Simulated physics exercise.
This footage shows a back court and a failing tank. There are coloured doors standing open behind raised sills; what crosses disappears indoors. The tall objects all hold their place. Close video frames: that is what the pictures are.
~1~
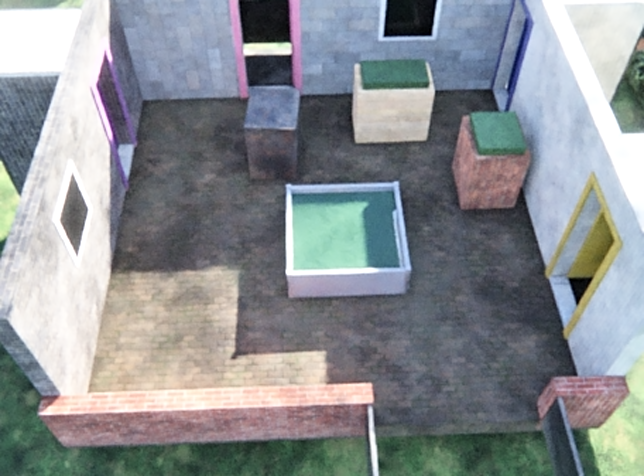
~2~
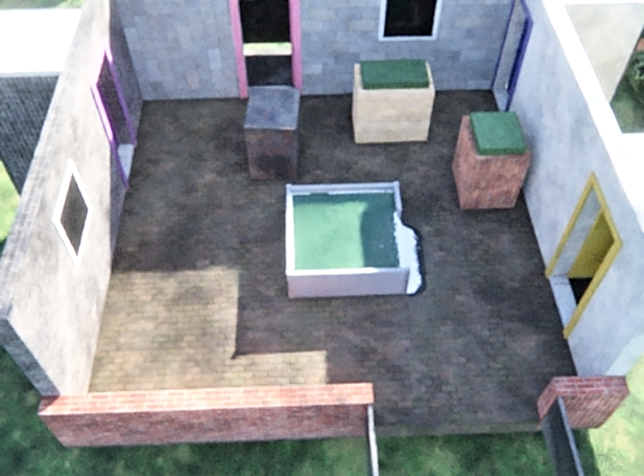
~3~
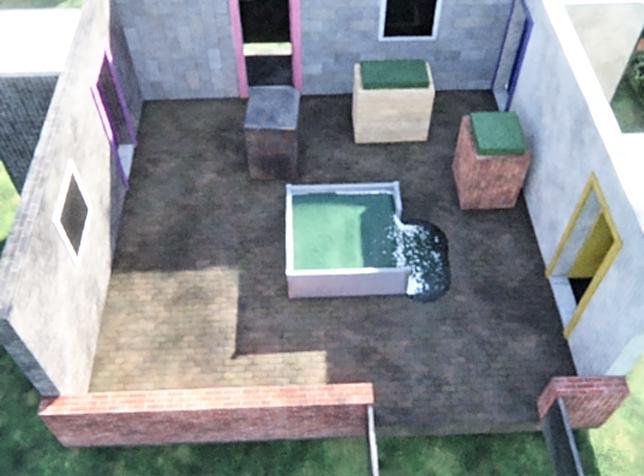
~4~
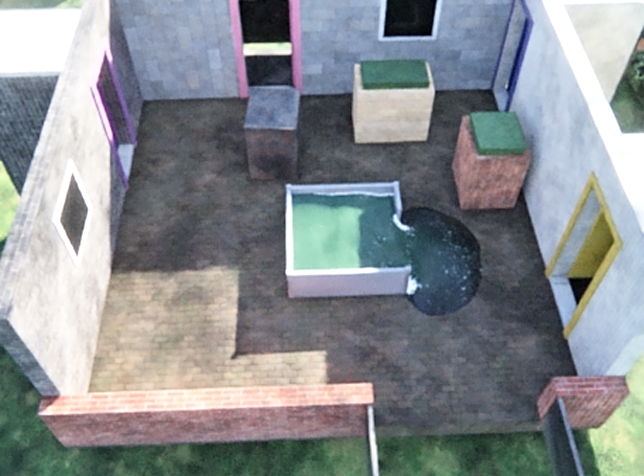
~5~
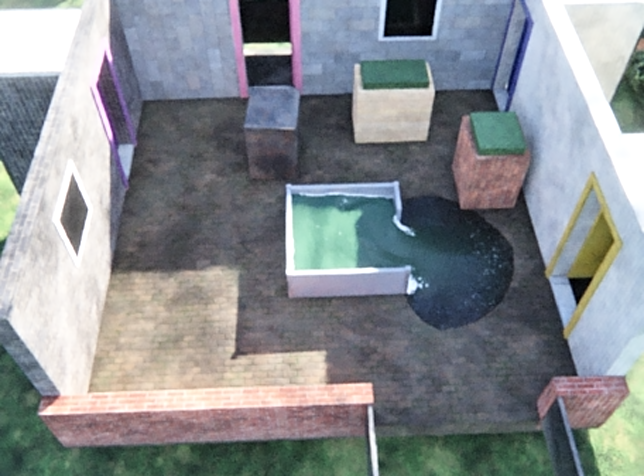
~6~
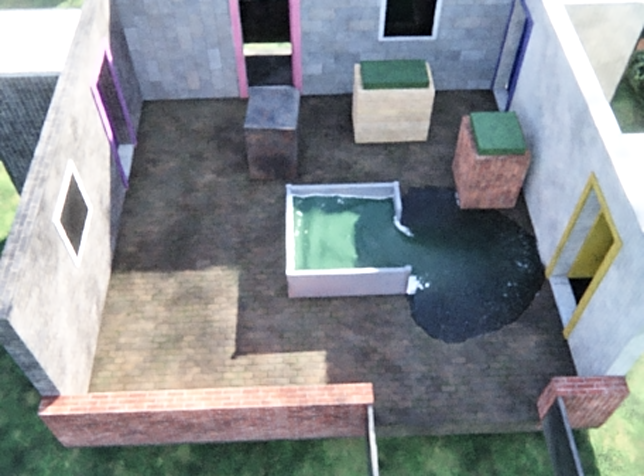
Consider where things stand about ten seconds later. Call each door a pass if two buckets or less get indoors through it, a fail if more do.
Purple door: Pass, yellow door: Fail, pink door: Pass, blue door: Pass.
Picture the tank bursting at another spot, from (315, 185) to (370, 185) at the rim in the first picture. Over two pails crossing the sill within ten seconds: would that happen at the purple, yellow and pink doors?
My reading: Purple holds; yellow is under; pink goes over.
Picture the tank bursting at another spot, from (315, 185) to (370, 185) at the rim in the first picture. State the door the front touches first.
It would be the one in pink.
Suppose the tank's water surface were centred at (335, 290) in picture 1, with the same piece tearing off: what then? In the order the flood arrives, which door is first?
Answer: The yellow one.
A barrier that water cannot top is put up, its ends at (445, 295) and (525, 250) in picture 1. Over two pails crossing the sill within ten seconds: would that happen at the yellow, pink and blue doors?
Yellow door falls short, pink door falls short, blue door falls short.
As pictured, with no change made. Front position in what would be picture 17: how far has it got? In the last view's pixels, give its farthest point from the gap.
I'd say around (496, 112).
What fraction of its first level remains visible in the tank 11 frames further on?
Somewhere near 44 %, give or take.
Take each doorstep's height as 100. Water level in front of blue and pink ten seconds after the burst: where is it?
The first comes to about 20 percent, the second to about 60 percent.
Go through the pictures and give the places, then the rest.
In the first picture, still water in the water tank at (345, 230).
In the second picture, water pours out at (399, 253) and has run to (408, 229).
In the third picture, water pours out at (399, 255) and has run to (436, 231).
In the fourth picture, water pours out at (399, 255) and has run to (473, 242).
In the fifth picture, water pours out at (399, 255) and has run to (504, 244).
In the sixth picture, water pours out at (399, 255) and has run to (542, 265).
A moment on, water covers 15 % of the floor; the purple door not reached, the yellow door under two buckets in, the pink door not reached, the blue door not reached.
Next, water covers 20 % of the floor; the purple door not reached, the yellow door over two buckets in, the pink door not reached, the blue door not reached.
Then, water covers 30 % of the floor; the purple door not reached, the yellow door far over two buckets in, the pink door not reached, the blue door wet at the sill, nothing in.
Later, water covers 45 % of the floor; the purple door not reached, the yellow door far over two buckets in, the pink door not reached, the blue door wet at the sill, nothing in.
In the end, water covers 60 % of the floor; the purple door not reached, the yellow door far over two buckets in, the pink door wet at the sill, nothing in, the blue door wet at the sill, nothing in.
